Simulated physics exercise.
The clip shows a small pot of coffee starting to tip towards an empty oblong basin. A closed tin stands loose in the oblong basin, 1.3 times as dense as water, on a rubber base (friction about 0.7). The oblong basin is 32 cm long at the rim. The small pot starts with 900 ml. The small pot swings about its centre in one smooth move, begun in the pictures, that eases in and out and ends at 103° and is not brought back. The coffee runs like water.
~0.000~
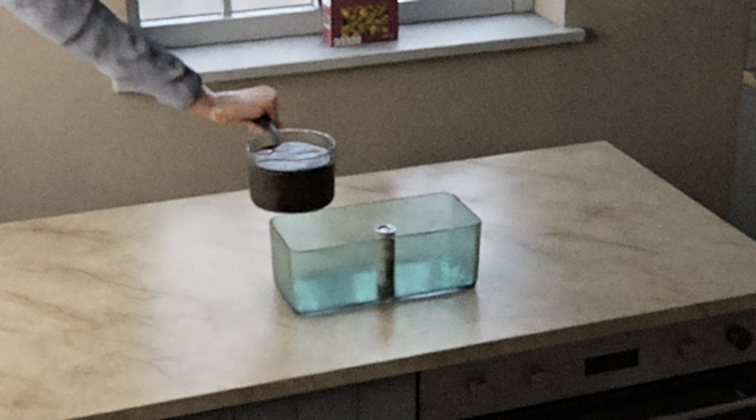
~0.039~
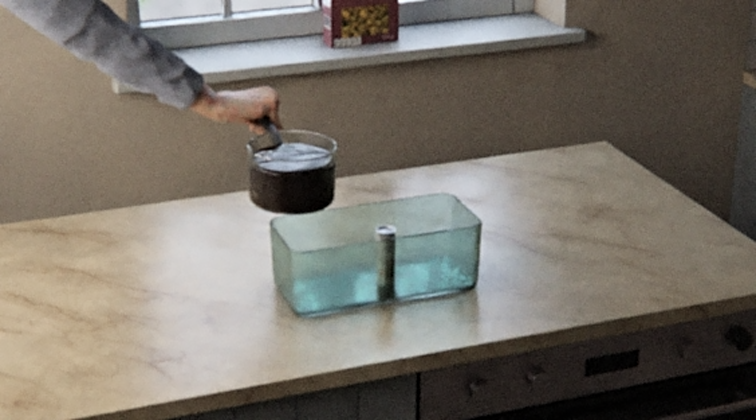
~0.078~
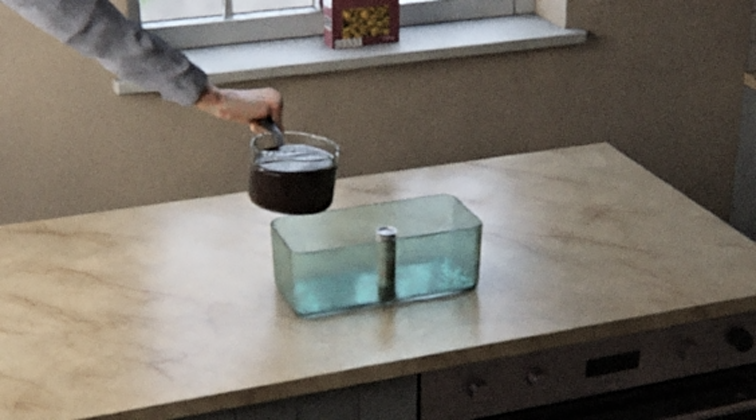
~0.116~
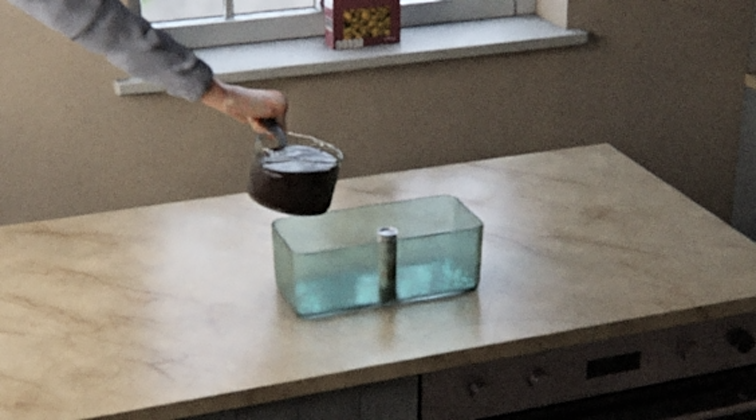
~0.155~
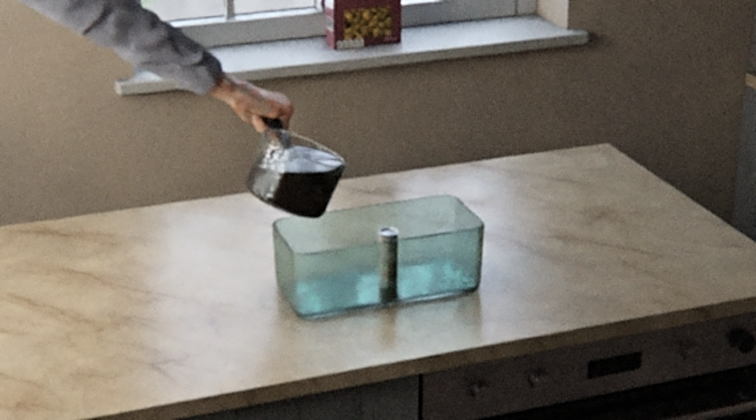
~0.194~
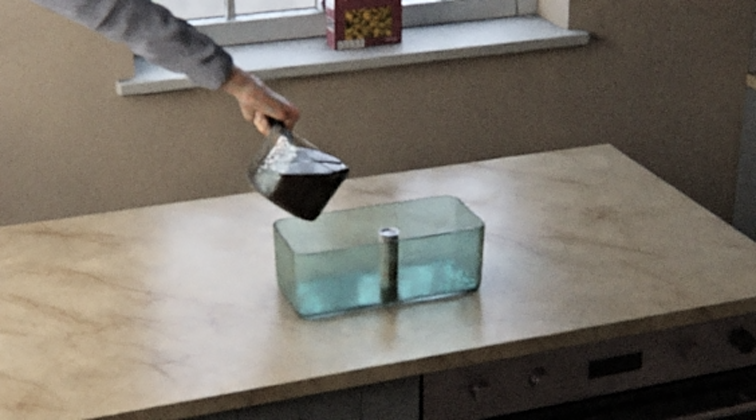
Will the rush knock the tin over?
The tin topples.
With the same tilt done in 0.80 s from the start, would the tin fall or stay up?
Then it remains upright.
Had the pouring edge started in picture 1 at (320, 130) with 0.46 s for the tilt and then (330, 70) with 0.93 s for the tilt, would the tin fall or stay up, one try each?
First it stays up; then it keeps standing.
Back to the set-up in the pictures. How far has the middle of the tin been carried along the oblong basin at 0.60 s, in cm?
About 2 cm.
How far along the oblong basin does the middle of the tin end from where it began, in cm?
Some 5.0 cm.
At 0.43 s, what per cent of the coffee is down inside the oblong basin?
Near 32 in a hundred.
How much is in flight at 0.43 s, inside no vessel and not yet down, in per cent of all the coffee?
Near 30 in a hundred.
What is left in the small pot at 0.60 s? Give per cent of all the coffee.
About 10 per cent.
After 0.43 s the tilt is 100° and 38 per cent is still to pour; the tin stands where it began.
After 0.60 s the tilt is 103° and 10 per cent is still to pour; the tin leans 8°.
After 0.78 s the tilt is 103° and 2 per cent is still to pour; the tin leans 4°.
After 0.98 s the tilt is 103° and 0 per cent is still to pour; the tin leans 51°.
In the end the tin lies on its side.
